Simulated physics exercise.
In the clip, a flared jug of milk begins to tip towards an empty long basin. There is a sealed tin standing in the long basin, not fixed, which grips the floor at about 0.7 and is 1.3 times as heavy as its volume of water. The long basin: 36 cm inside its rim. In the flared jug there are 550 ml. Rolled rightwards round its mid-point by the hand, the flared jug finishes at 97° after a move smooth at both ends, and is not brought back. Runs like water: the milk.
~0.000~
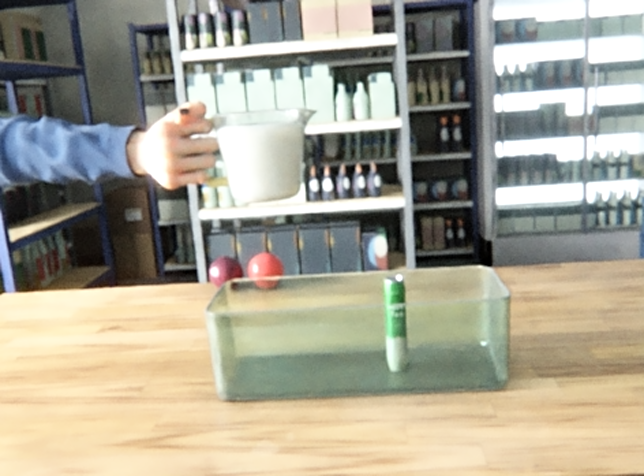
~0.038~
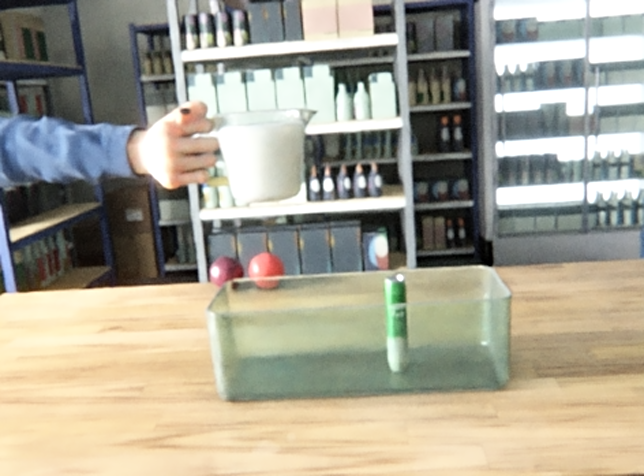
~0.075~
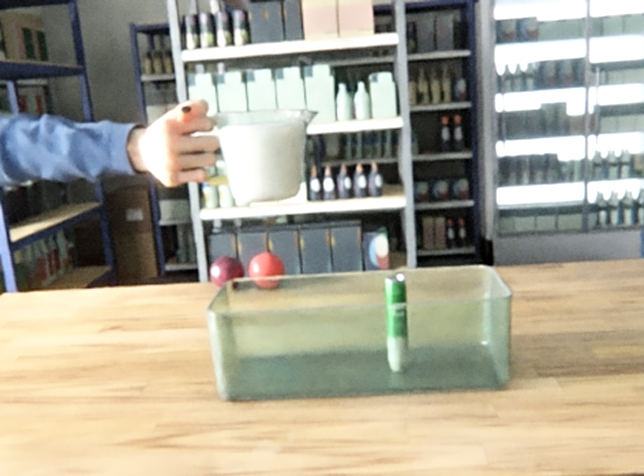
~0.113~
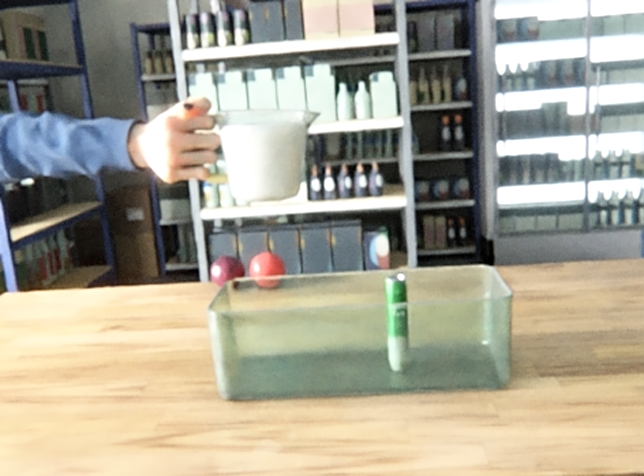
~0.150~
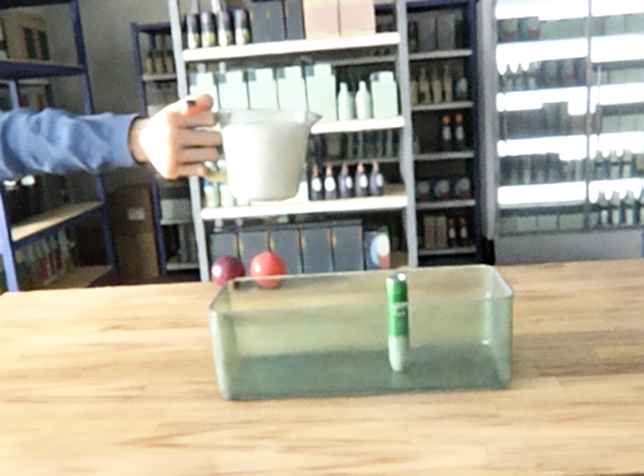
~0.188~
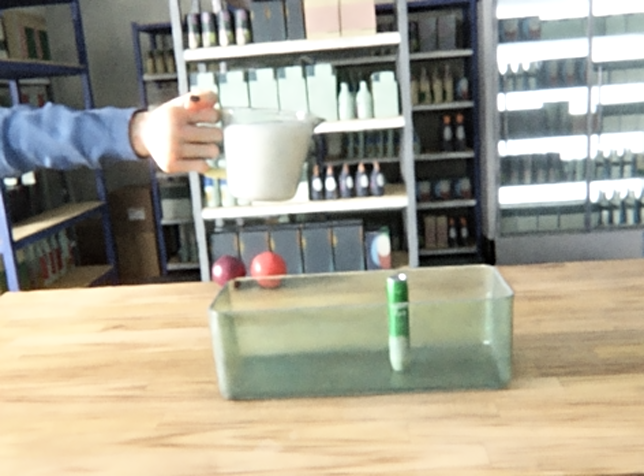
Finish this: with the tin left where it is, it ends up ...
It ends up knocked over.
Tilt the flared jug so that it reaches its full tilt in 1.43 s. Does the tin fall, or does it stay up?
It tumbles over, then.
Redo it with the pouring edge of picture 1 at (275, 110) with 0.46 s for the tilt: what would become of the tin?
Then it stays on its base.
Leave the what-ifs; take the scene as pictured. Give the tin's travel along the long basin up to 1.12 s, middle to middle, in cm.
I'd put it at around 7 centimetres.
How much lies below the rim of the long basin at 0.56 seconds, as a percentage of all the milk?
3 %, more or less.
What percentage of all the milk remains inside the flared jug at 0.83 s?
20 in a hundred, give or take.
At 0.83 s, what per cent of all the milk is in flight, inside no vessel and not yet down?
Around 26 percent of the liquid.
Then, 0.56 s in, the tilt is 64° and 74 per cent is still to pour; the tin stands where it began.
Then, 0.83 s in, the tilt is 94° and 20 per cent is still to pour; the tin stands where it began.
Then, 1.12 s in, the tilt is 97° and 2 per cent is still to pour; the tin lies on its side.
Then, 1.43 s in, the tilt is 97° and 0 per cent is still to pour; the tin lies on its side.
Finally, the tin lies on its side.
